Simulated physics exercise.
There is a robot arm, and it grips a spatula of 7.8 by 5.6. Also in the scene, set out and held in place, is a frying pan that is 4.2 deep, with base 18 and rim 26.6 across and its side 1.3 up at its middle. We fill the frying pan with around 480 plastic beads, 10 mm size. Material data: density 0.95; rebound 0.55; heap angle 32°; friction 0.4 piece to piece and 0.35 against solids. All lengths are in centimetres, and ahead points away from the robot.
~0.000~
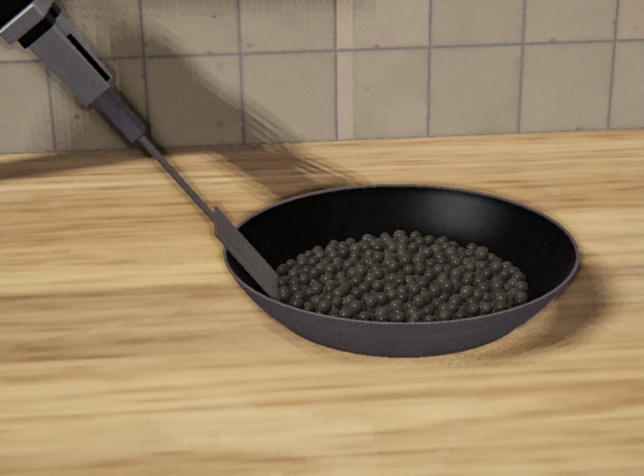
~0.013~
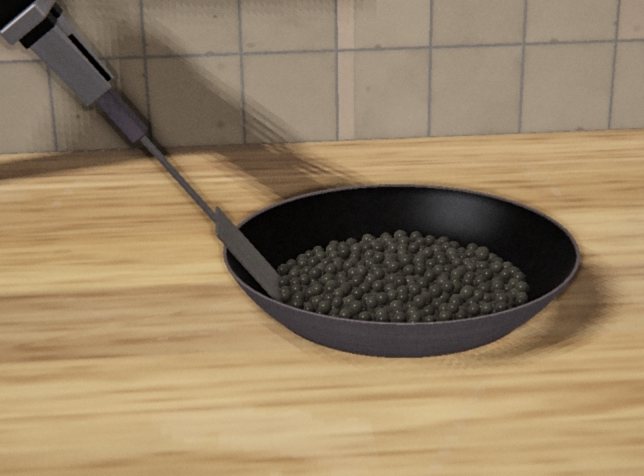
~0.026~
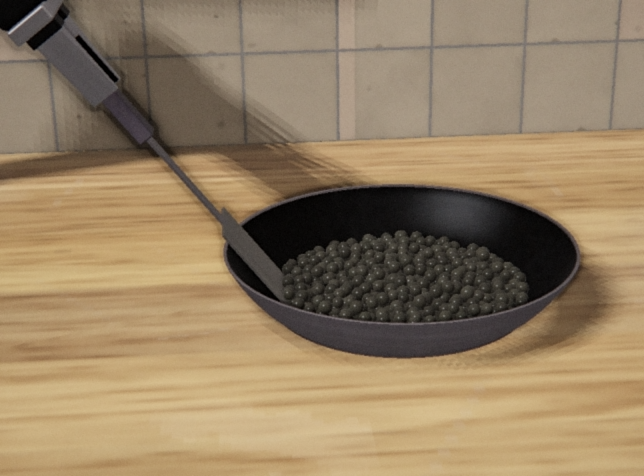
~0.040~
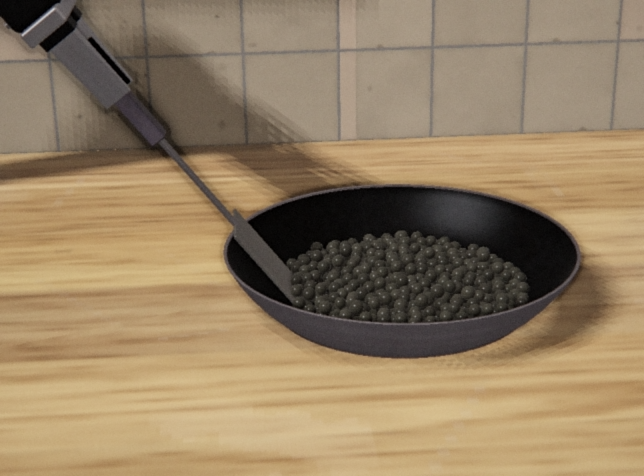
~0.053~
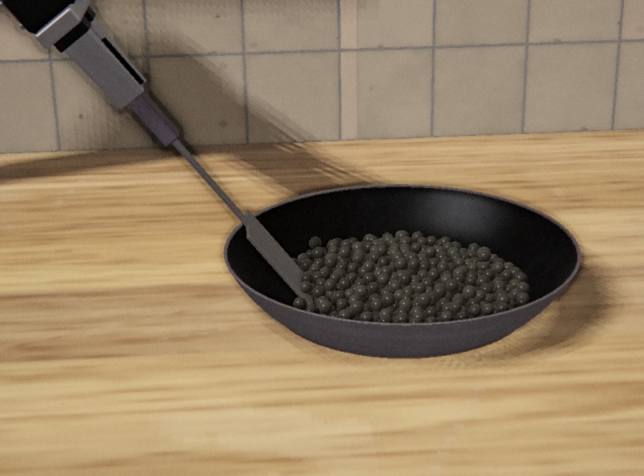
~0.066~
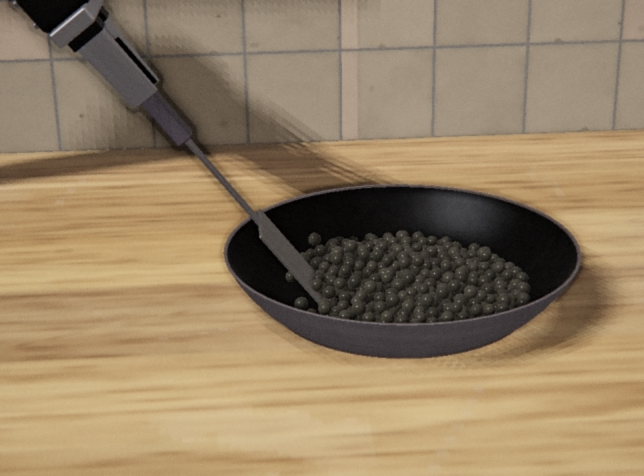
A robot arm holding a spatula in a frying pan of dark beads, slowly pushing the blade rightward along the pile's left edge.
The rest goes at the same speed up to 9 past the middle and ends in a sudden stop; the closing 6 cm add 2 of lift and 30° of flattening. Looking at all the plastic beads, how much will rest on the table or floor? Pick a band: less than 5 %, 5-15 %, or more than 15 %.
It falls in the band less than 5 %.
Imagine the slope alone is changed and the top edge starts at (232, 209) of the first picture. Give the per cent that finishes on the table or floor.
About 0 per cent.
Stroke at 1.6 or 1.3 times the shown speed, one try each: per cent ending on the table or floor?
Roughly 10 % and roughly 5 %.
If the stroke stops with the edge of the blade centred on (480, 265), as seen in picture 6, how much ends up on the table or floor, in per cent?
Roughly 0 per cent, I'd say.
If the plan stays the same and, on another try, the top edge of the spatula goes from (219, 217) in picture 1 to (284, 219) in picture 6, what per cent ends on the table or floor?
I'd put it at roughly 10 per cent.
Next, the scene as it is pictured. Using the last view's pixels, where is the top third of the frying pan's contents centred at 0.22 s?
The middle lies somewhere about (478, 268).
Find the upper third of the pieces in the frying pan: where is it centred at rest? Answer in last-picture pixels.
The centre sits at about (510, 269).
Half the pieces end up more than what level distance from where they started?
Some 2 cm.
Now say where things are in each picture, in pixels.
The first frame shows spatula top edge at (215, 220), sloping 53°; upper third of the load around (397, 277), from x 285 to 520, top at y 235; 479 in the frying pan.
The second frame shows spatula top edge at (216, 220), sloping 53°; upper third of the load around (397, 278), from x 285 to 520, top at y 235.
The third frame shows spatula top edge at (223, 221), sloping 53°; upper third of the load around (394, 279), from x 290 to 520, top at y 235.
The fourth frame shows spatula top edge at (234, 223), sloping 53°; upper third of the load around (389, 278), from x 290 to 525, top at y 235.
The fifth frame shows spatula top edge at (247, 223), sloping 53°; upper third of the load around (395, 277), from x 290 to 525, top at y 235.
The sixth frame shows spatula top edge at (260, 222), sloping 53°; upper third of the load around (395, 276), from x 290 to 525, top at y 235; 479 in the frying pan.
After 0.14 s, sloping 53°, highest piece 5 above the table; 479 in the frying pan.
After 0.22 s, sloping 44°, highest piece 5 above the table; 479 in the frying pan.
After 0.46 s, sloping 23°, highest piece 5 above the table; 471 in the frying pan, 7 on the table or floor, 1 on the blade or in flight.
After 1.51 s, sloping 23°, highest piece 5 above the table; 471 in the frying pan, 8 on the table or floor.
At rest, 471 in the frying pan, 8 on the table or floor. That is 2 % on the table or floor.
